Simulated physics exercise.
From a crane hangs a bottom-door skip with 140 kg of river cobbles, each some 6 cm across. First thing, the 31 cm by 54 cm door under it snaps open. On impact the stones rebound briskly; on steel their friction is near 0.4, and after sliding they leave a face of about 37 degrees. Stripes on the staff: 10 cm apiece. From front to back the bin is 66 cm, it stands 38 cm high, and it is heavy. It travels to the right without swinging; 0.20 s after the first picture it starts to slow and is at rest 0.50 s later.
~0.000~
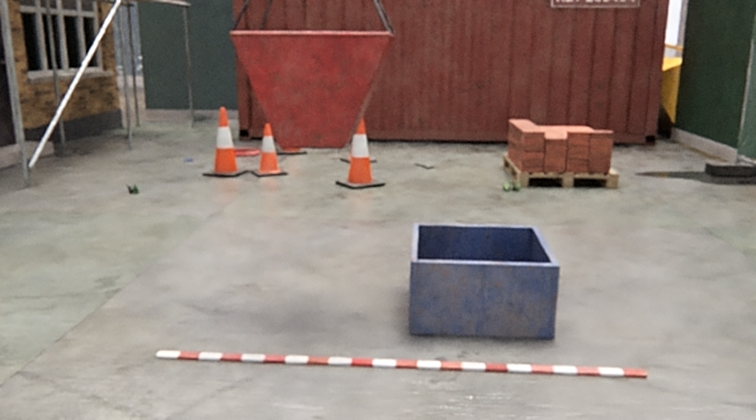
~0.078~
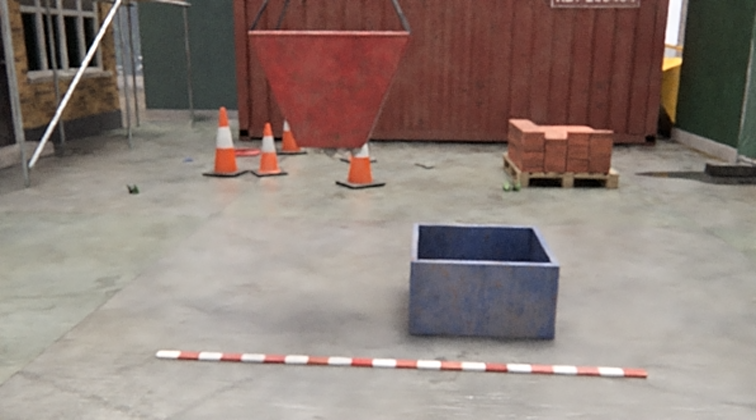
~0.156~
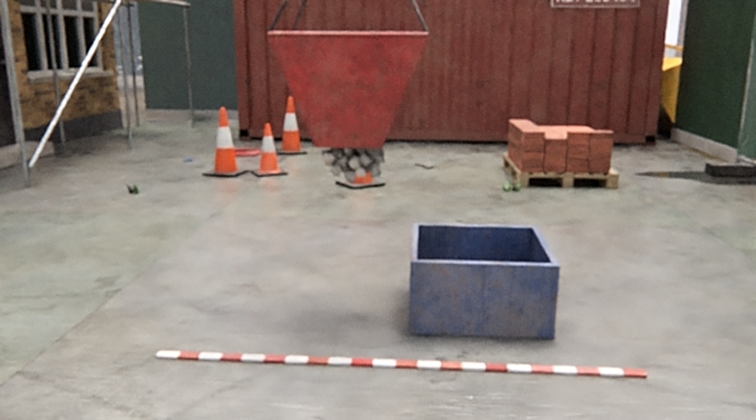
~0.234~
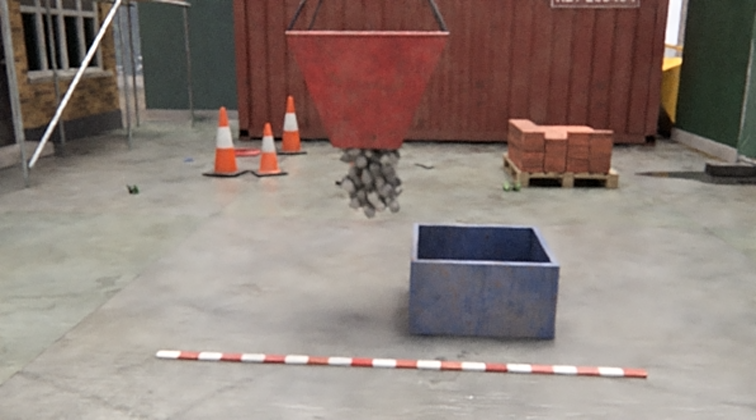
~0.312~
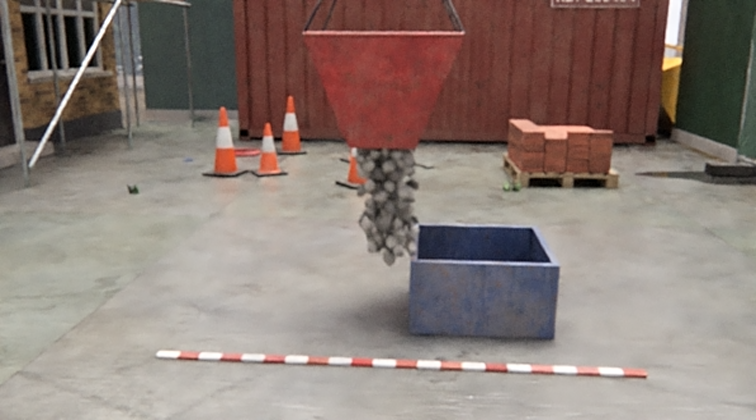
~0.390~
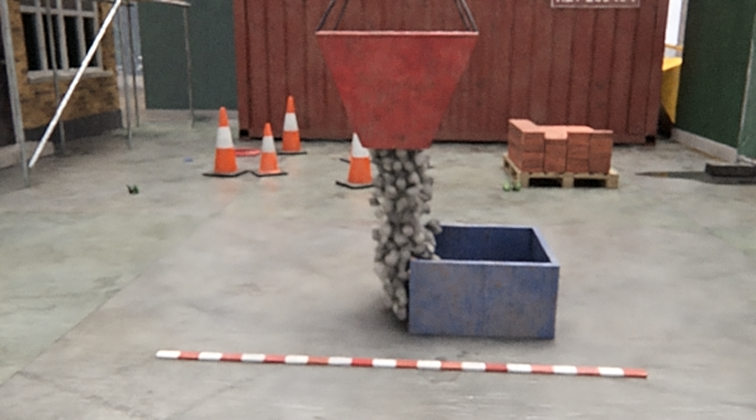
The video shows a red skip hanging from cables and moving steadily right past traffic cones and stacked bricks, then releasing grey cobbles from its bottom in a lengthening stream that reaches the left side of a blue bin.
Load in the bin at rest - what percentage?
Roughly 60 percent.
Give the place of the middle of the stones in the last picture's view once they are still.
(437, 295).
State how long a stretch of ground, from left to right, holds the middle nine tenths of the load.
About 120 cm.
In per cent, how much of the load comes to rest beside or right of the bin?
About 0 percent.
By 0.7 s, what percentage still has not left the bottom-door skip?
Roughly 5 percent, give or take.
After 0.7 s, 3 % in the bottom-door skip, 40 % falling or lying left of the bin, 56 % falling or lying in the bin, 1 % falling or lying beside or right of the bin; the stones farthest right are at (532, 293).
After 1.1 s, 0 % in the bottom-door skip, 38 % falling or lying left of the bin, 60 % falling or lying in the bin, 1 % falling or lying beside or right of the bin; the stones farthest right are at (548, 295).
After 1.7 s, 0 % in the bottom-door skip, 38 % falling or lying left of the bin, 60 % falling or lying in the bin, 2 % falling or lying beside or right of the bin; the stones farthest right are at (561, 292).
After 2.6 s, 0 % in the bottom-door skip, 38 % falling or lying left of the bin, 60 % falling or lying in the bin, 2 % falling or lying beside or right of the bin; the stones farthest right are at (562, 292).
After 4.5 s, 0 % in the bottom-door skip, 38 % left of the bin, 60 % in the bin, 2 % beside or right of the bin; the stones farthest right are at (562, 292).
